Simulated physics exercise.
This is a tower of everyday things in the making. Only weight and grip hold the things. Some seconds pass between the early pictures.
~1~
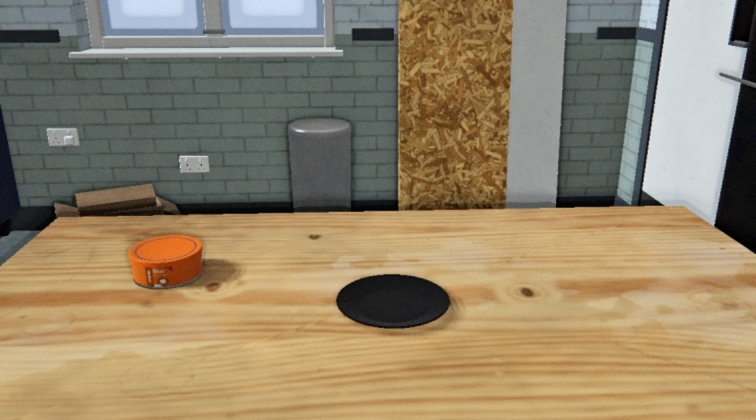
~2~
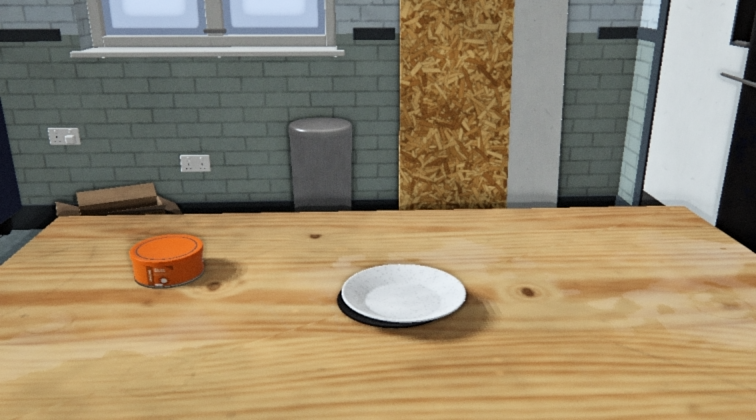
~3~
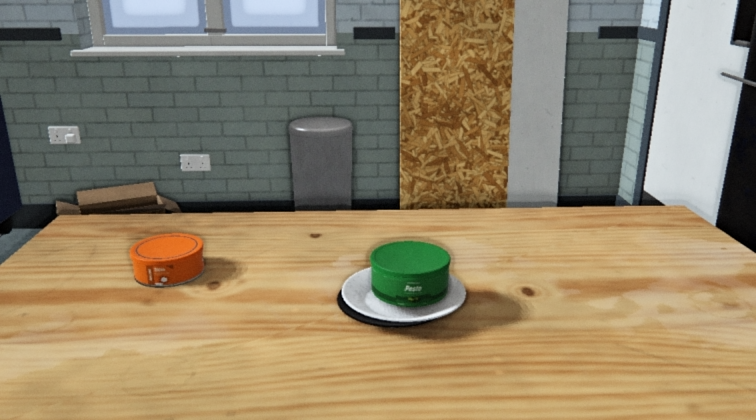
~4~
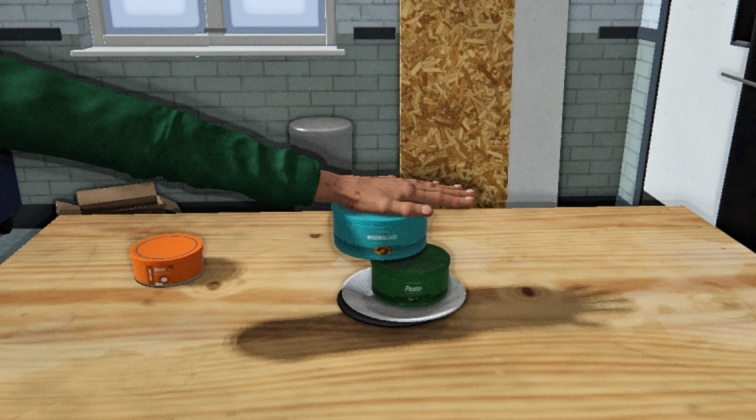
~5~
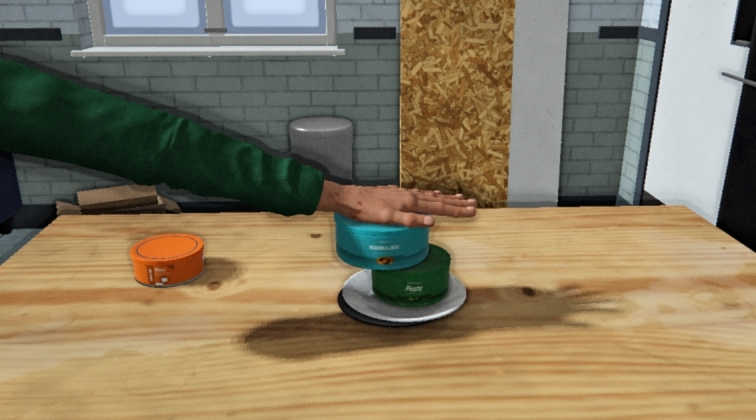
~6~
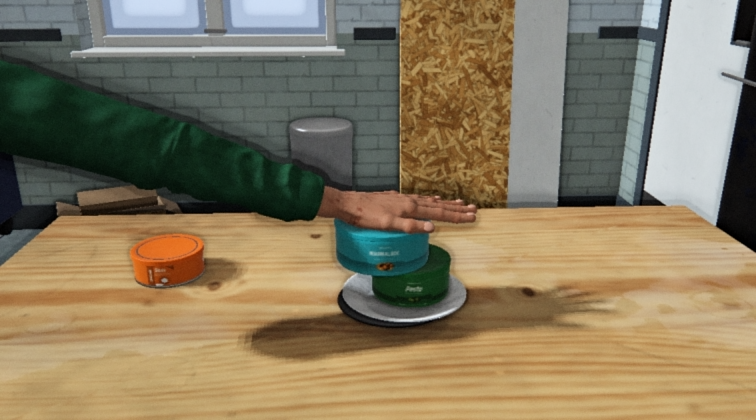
On a wooden table, plates and a green tub stack up, and a hand lowers a turquoise tub.
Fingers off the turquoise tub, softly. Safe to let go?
In the end the pile holds.
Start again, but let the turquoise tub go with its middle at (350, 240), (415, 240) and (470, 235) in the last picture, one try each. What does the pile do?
First, it loses its balance; second, it holds; third, it comes apart.
Then, 0.30 s past the last view, nothing moves.
Then, 0.70 s past the last view, turquoise tub resting near (382, 239).
Finally, all 5 still in place. Final places as the last picture's camera would see them, turquoise tub near (382, 239). The pile keeps its balance.
